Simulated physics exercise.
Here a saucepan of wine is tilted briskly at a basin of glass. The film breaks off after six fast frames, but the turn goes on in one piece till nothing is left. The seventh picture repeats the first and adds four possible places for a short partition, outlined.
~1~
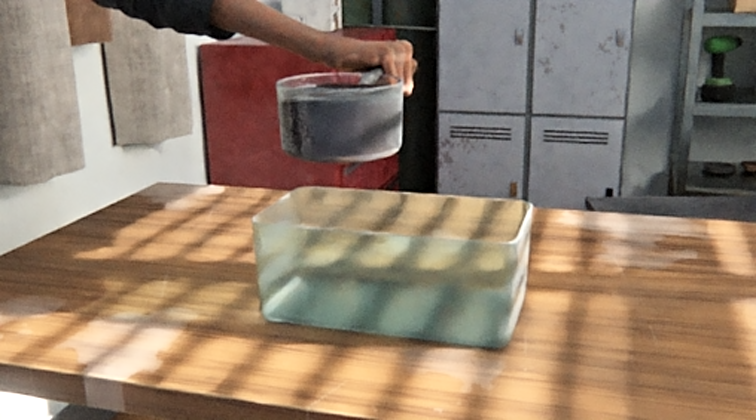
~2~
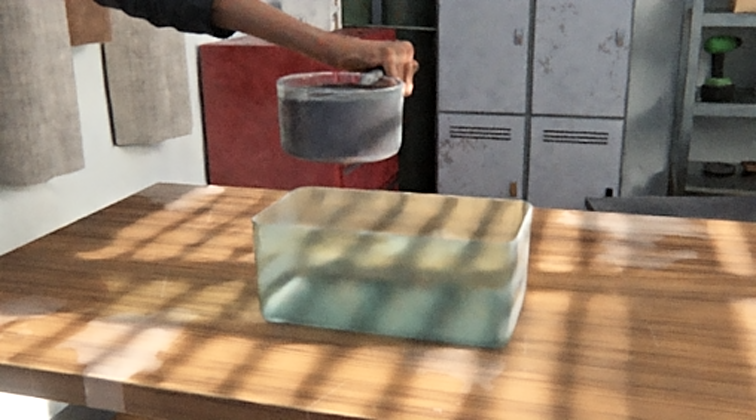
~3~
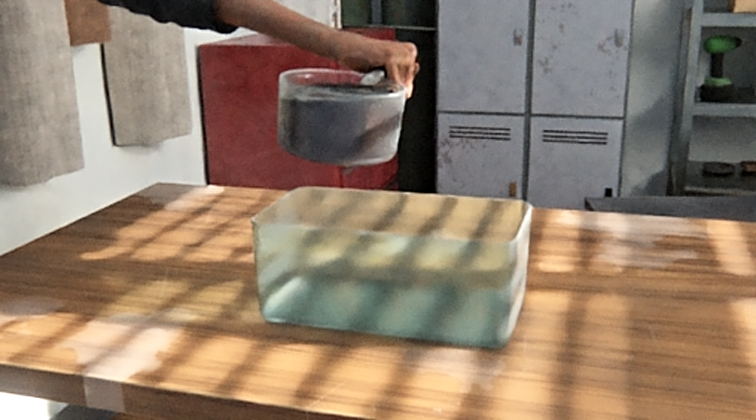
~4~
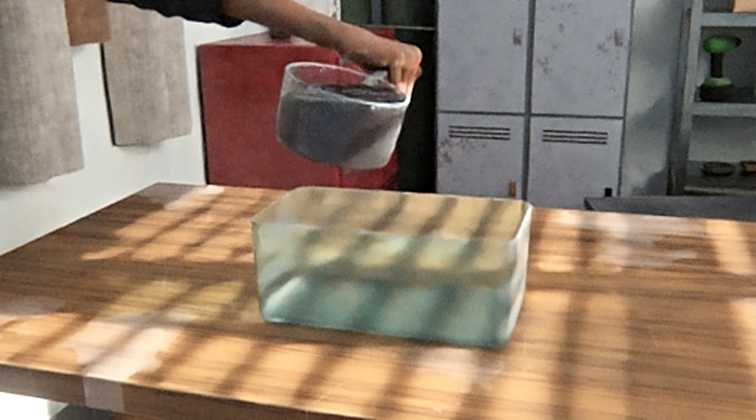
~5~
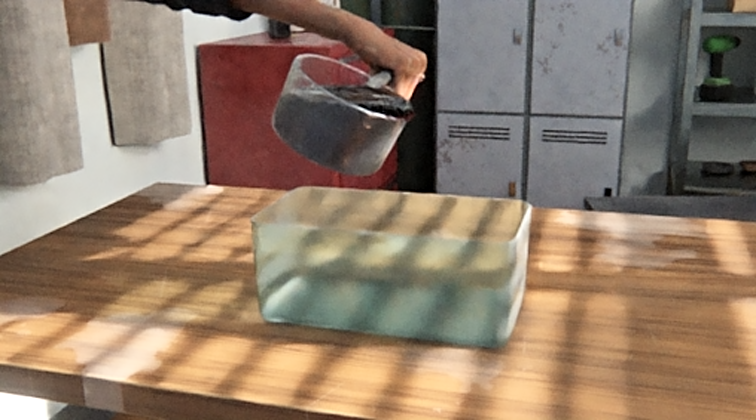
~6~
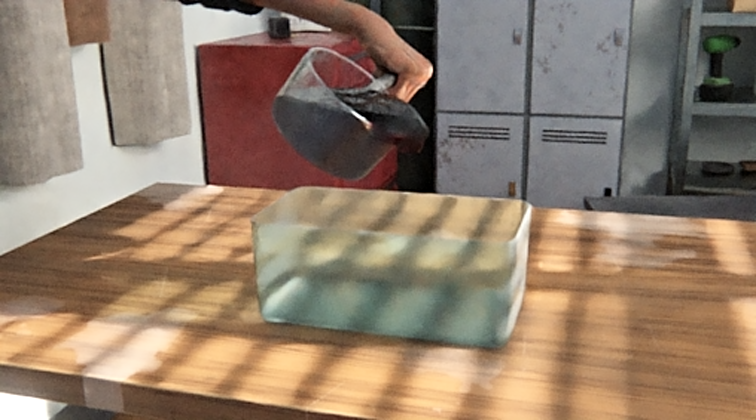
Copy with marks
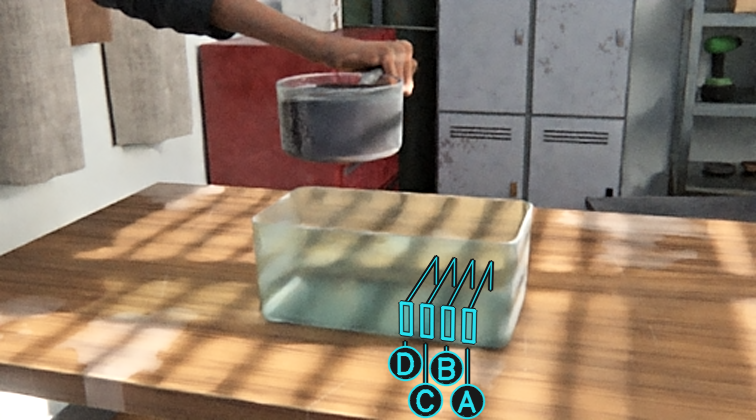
In a sunlit room with lockers, a hand holding a saucepan of dark liquid above a glass basin, then tilting it rightward.
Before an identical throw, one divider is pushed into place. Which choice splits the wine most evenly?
I would pick position C.
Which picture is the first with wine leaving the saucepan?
Picture 5.
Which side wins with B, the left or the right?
The left side.
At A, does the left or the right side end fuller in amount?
More ends on the left.
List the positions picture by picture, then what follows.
The first frame shows upright, lip at (398, 82); basin from (263, 316) to (512, 345); nothing has left yet.
The second frame shows upright, lip at (399, 85); nothing has left yet.
The third frame shows tipped about 8°, lip at (401, 91); nothing has left yet.
The fourth frame shows tipped about 16°, lip at (404, 101); nothing has left yet.
The fifth frame shows tipped about 28°, lip at (406, 115); wine is over the lip, down to (406, 115).
The sixth frame shows tipped about 41°, lip at (404, 130); wine is over the lip, down to (412, 150).
On the marked copy, A at (467, 349); B at (446, 346); C at (425, 344); D at (405, 341).
Choosing A, about 84 % ends left of the wall and 12 % right of it; 3 % is lost outside.
Choosing B, about 70 % ends left of the wall and 27 % right of it; 3 % is lost outside.
Choosing C, about 54 % ends left of the wall and 43 % right of it; 3 % is lost outside.
Choosing D, about 31 % ends left of the wall and 68 % right of it.
